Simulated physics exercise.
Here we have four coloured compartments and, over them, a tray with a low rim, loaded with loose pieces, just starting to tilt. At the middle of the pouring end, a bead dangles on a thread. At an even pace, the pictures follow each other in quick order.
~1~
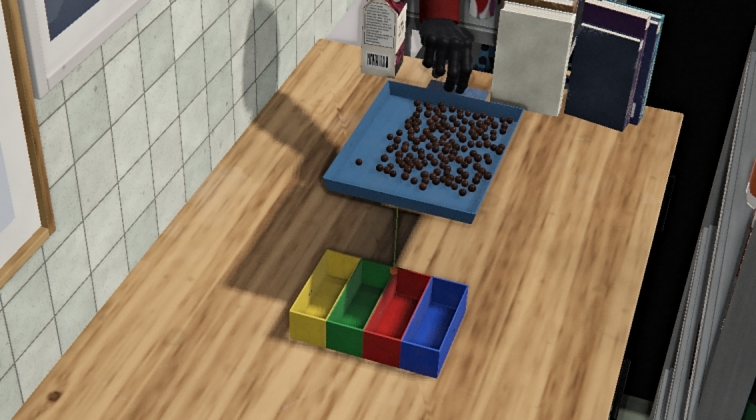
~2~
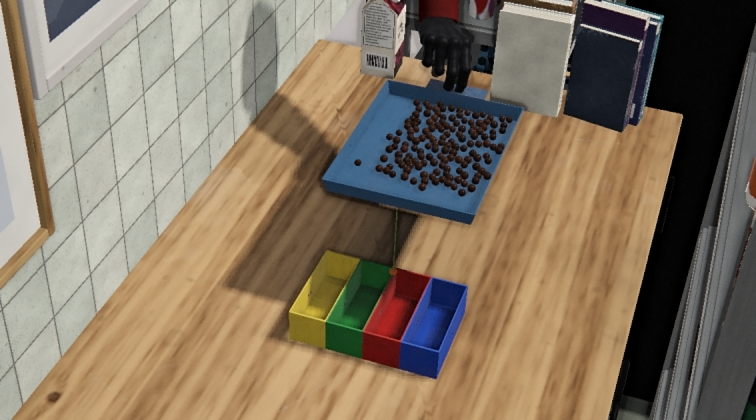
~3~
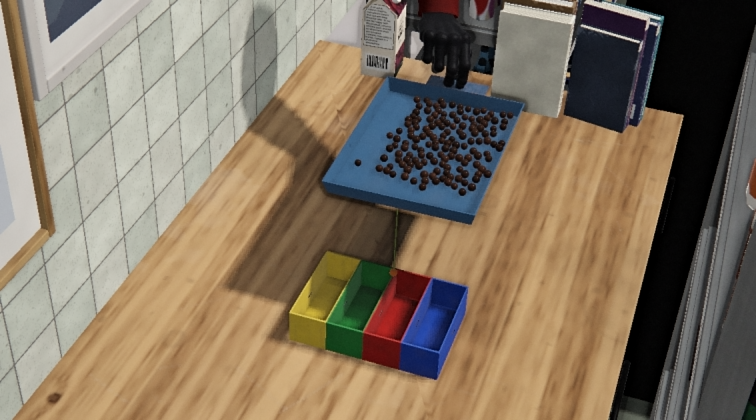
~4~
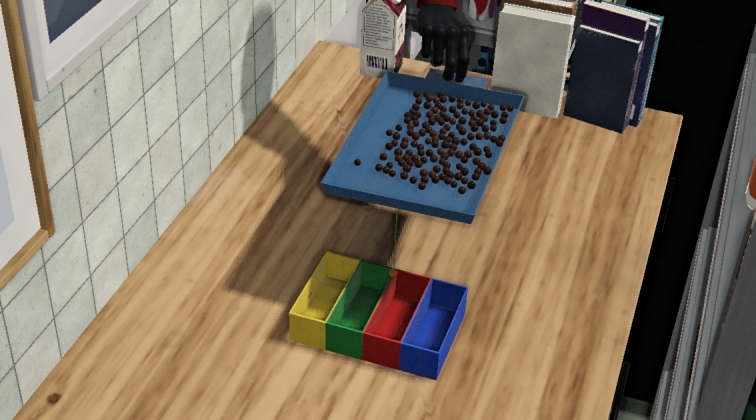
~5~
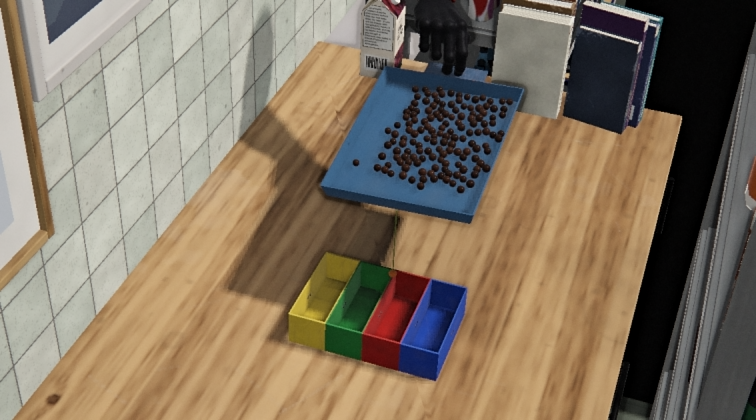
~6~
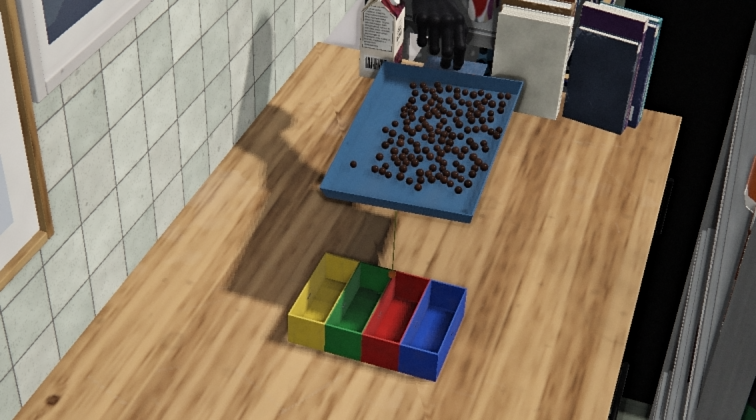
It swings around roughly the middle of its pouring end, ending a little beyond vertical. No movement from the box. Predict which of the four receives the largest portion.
The yellow one receives the largest portion.
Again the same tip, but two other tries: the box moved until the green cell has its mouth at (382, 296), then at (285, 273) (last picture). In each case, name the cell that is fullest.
The first time it is the yellow one; the second time it is the cell in red.
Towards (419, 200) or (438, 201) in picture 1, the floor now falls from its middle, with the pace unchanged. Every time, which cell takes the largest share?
So the first one goes to the blue cell and the second to the blue one.
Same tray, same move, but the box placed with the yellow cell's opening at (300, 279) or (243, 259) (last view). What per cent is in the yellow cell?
Roughly 50% the first time and 0% the second time.
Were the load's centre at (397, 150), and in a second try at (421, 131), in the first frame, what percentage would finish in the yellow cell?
It would be about 50 per cent for the first and about 50 per cent for the second.
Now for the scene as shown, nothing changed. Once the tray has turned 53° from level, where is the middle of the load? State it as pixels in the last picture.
The middle of the load sits near (369, 183).
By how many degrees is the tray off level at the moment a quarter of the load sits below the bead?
It sits at roughly 80°.
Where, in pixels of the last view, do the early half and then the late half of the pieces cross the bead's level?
First close to (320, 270), next close to (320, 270).
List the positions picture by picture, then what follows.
In the first picture, corners of the pouring end (328, 176) and (473, 211), level; middle of the load (448, 146), chocolate balls; bead on its thread (394, 271); yellow cell (308, 326); green cell (345, 336); red cell (382, 347); blue cell (420, 357).
In the second picture, corners of the pouring end (328, 177) and (472, 211), level; middle of the load (447, 146).
In the third picture, corners of the pouring end (328, 179) and (472, 212), tipped barely, lowest at the left corner; middle of the load (448, 144).
In the fourth picture, corners of the pouring end (327, 181) and (471, 211), tipped a little, lowest at the left corner; middle of the load (447, 140).
In the fifth picture, corners of the pouring end (326, 183) and (470, 211), tipped a little, lowest at the left corner; middle of the load (446, 137).
In the sixth picture, corners of the pouring end (325, 185) and (469, 212), tipped a little, lowest at the left corner; middle of the load (444, 135); yellow cell (307, 330); green cell (343, 340); red cell (380, 350); blue cell (418, 360).
Just after the last frame, tray tipped steeply; almost all on the tray; just a few in the yellow cell; just a few falling or outside the box.
A moment on, tray tipped right over; roughly a quarter on the tray; roughly a third in the yellow cell; about a tenth in the green cell; just a few in the red cell; roughly a third falling or outside the box.
Further on, tray tipped past a quarter turn; roughly half in the yellow cell; roughly a quarter in the green cell; just a few in the blue cell; just a few in the red cell; roughly a quarter falling or outside the box.
When it is over, tray tipped past a quarter turn; roughly half in the yellow cell; roughly a quarter in the green cell; just a few in the blue cell; just a few in the red cell; roughly a quarter outside the box.
